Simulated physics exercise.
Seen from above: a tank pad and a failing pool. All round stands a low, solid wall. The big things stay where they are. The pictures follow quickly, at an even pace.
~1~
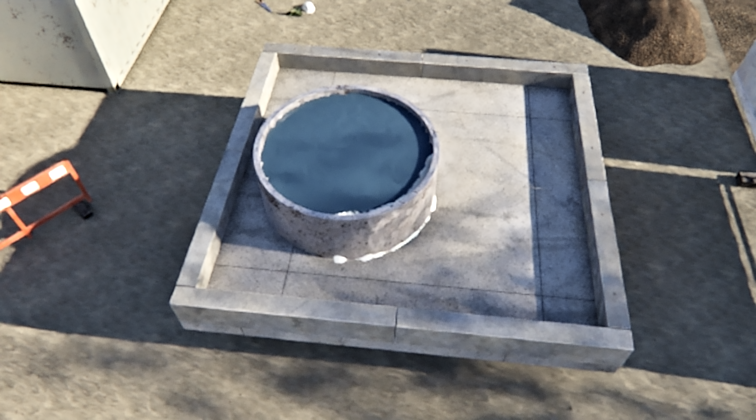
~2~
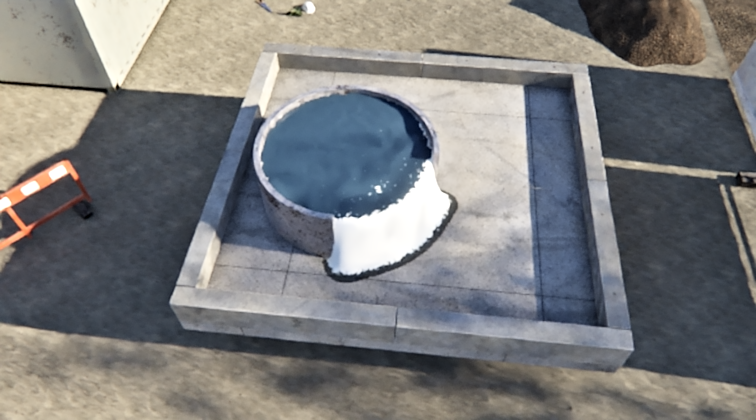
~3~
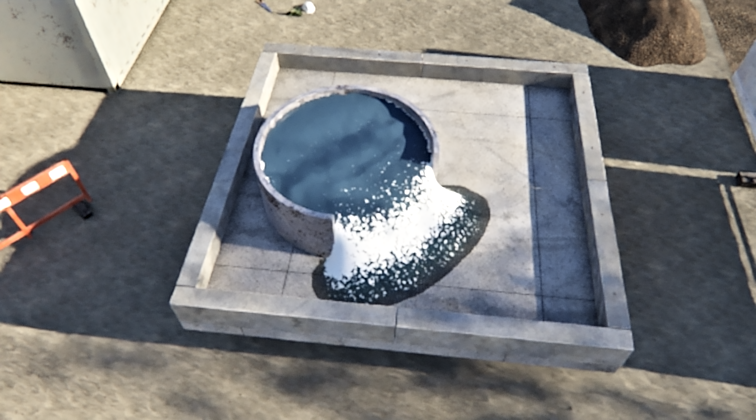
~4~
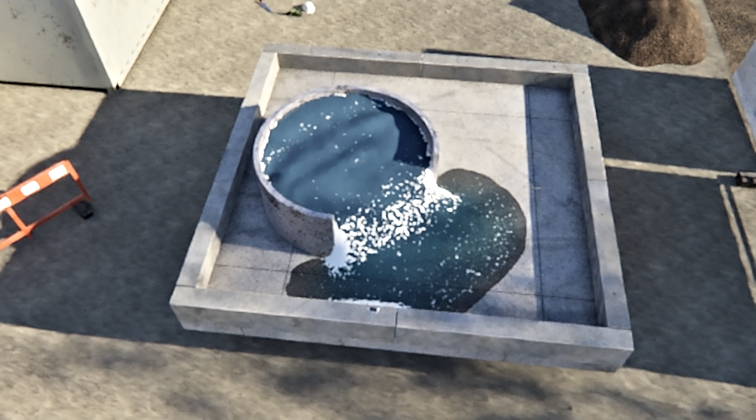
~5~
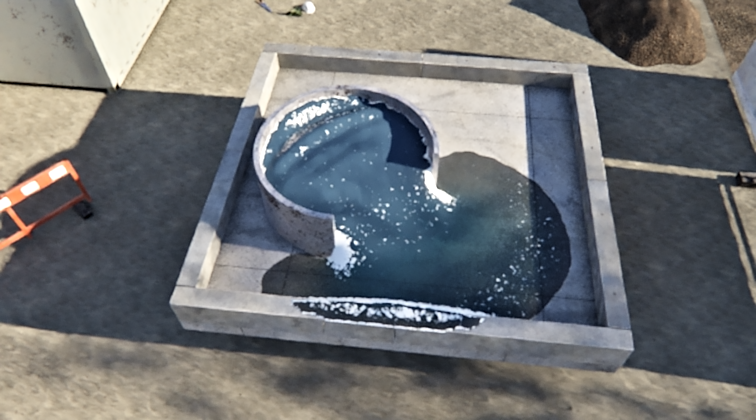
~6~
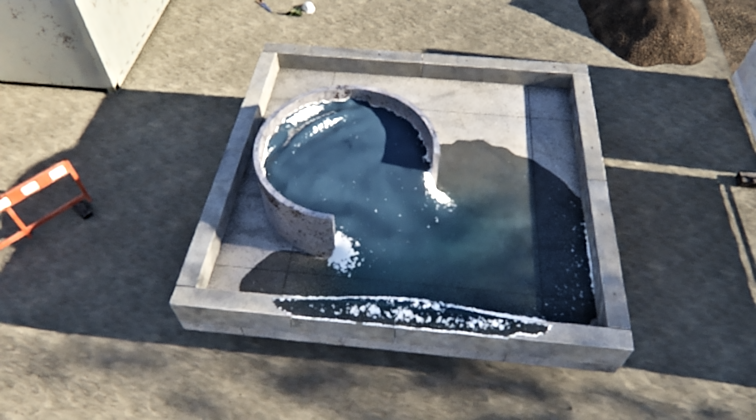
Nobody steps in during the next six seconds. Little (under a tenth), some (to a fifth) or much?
It loses between a tenth and a fifth.
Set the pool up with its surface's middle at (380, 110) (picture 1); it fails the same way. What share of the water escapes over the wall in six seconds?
About 8 per cent.
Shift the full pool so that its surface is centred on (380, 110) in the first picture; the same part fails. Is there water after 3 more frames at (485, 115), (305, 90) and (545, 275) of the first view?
In that order: Dry, not flooded, covered.
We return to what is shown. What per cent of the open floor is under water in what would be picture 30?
Roughly 95 per cent.
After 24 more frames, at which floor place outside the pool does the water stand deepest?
At about (559, 106).
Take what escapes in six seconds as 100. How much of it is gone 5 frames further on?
About 15 per cent.
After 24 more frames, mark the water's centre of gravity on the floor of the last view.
Roughly at (425, 193).
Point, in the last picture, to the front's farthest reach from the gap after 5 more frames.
Roughly at (562, 131).
A moment on, water covers 40 % of the floor; the low wall has let 1 % over.
Next, water covers 40 % of the floor; the low wall has let 2 % over.
Then, water covers 55 % of the floor; the low wall has let 12 % over.
Later, water covers 75 % of the floor; the low wall has let 14 % over.
In the end, water covers 80 % of the floor; the low wall has let 14 % over.
